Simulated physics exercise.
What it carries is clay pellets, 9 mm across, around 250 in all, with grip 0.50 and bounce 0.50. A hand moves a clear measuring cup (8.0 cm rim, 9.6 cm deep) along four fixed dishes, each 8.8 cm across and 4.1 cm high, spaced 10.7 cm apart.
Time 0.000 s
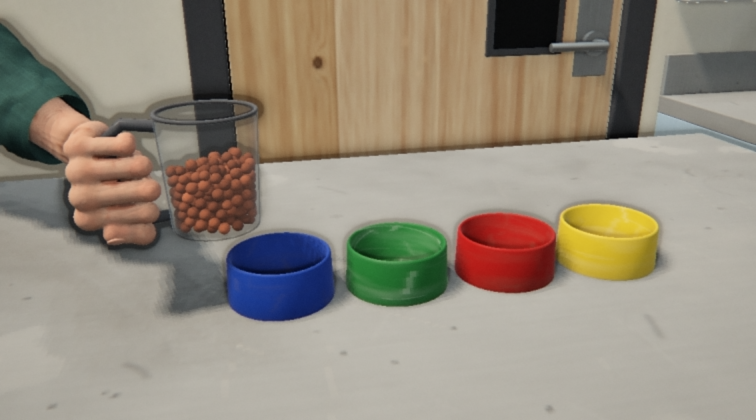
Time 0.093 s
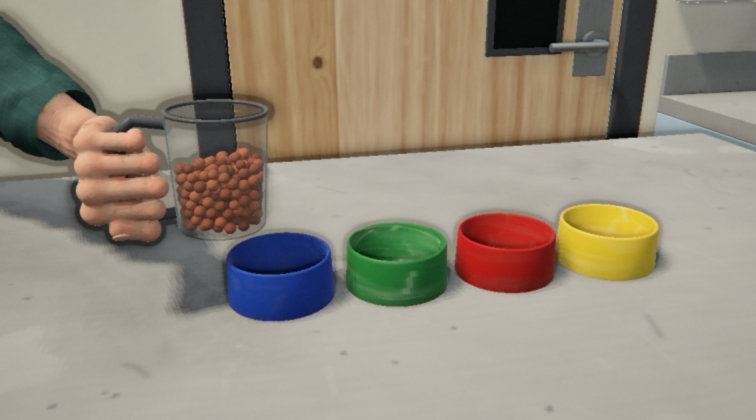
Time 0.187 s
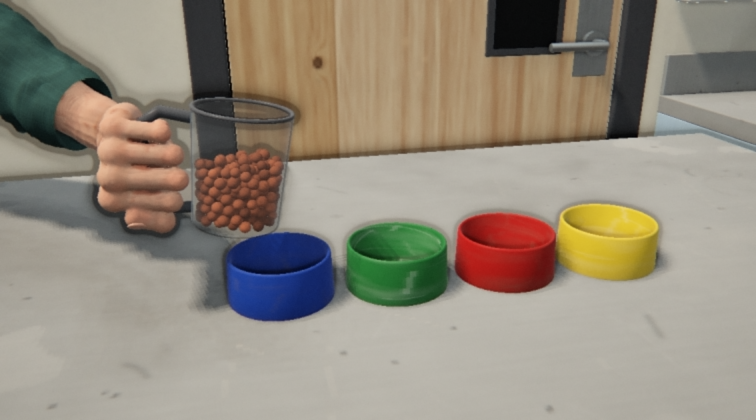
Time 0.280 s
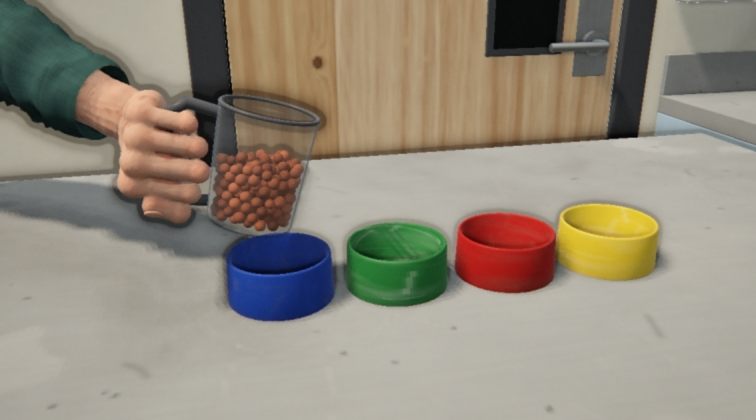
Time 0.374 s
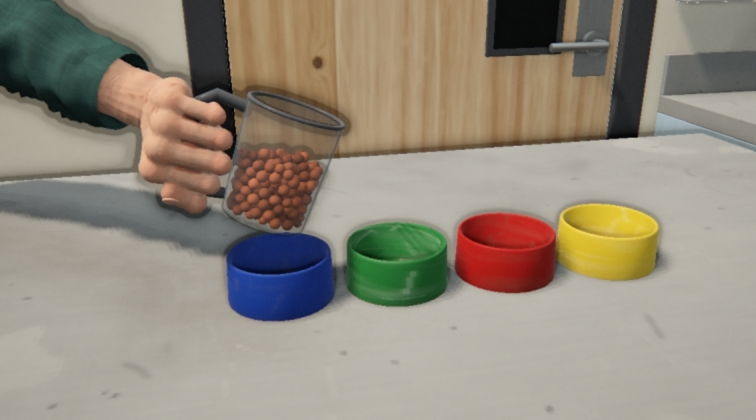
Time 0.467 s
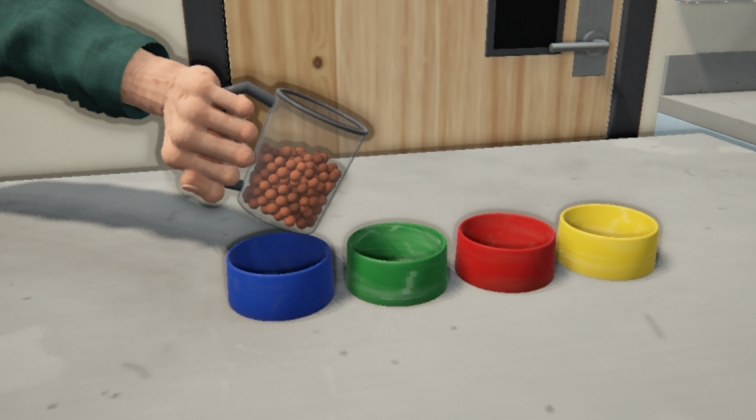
At first, a hand holds a clear measuring cup of reddish-brown pellets upright at the left, beside a row of blue, green, red and yellow dishes on a grey surface. The hand then moves the cup a short way right, steadily tilting it rightward until it leans above the blue dish, pellets still inside.
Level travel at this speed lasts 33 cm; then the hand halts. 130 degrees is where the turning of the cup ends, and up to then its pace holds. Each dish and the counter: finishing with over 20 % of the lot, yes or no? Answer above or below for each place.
Red dish: Below, blue dish: Below, green dish: Below, yellow dish: Above, counter: Below.
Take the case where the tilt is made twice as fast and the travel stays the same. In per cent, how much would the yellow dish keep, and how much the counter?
Yellow 0; counter 30.
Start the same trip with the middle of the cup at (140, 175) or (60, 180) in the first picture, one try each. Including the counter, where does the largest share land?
The biggest share lands on counter the first time and on red the second time.
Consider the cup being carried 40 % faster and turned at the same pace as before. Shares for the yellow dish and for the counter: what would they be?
Result - yellow dish: 100; counter: 0.
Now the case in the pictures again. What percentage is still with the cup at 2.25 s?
0 %.
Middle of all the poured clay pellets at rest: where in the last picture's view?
At about (612, 235).
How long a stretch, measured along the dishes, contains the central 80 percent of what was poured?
5 cm, roughly.
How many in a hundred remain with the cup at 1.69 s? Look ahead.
About 95 per cent.
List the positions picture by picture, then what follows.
Cup at (211, 169), tilt 0 degrees, lip at (256, 109), moved 0.0 cm; middle of the pieces at (208, 191); blue dish at (279, 253); green dish at (397, 242); red dish at (506, 231); yellow dish at (609, 221), in the first picture.
Cup at (219, 169), tilt 2 degrees, lip at (267, 110), moved 0.6 cm; middle of the pieces at (215, 190), in the second picture.
Cup at (240, 167), tilt 8 degrees, lip at (293, 115), moved 2.3 cm; middle of the pieces at (232, 188), in the third picture.
Cup at (260, 166), tilt 14 degrees, lip at (318, 119), moved 3.9 cm; middle of the pieces at (250, 185), in the fourth picture.
Cup at (280, 165), tilt 21 degrees, lip at (343, 125), moved 5.6 cm; middle of the pieces at (268, 183), in the fifth picture.
Cup at (300, 163), tilt 27 degrees, lip at (366, 130), moved 7.2 cm; middle of the pieces at (285, 180); blue dish at (279, 253); green dish at (397, 242); red dish at (506, 231); yellow dish at (609, 221). Its pace works out near 65 degrees a second; the hand travels 18 cm a second, in the sixth picture.
Then, at 1.20 s, tilt 75 degrees; cup holds 100 %.
Then, at 1.69 s, tilt 107 degrees; cup holds 95 %, yellow 5 %.
Then, at 2.25 s, tilt 130 degrees; cup holds 0 %, yellow 95 %.
By 2.5 s all is still; red 0 %, blue 0 %, green 0 %, yellow 95 %, counter 5 %.
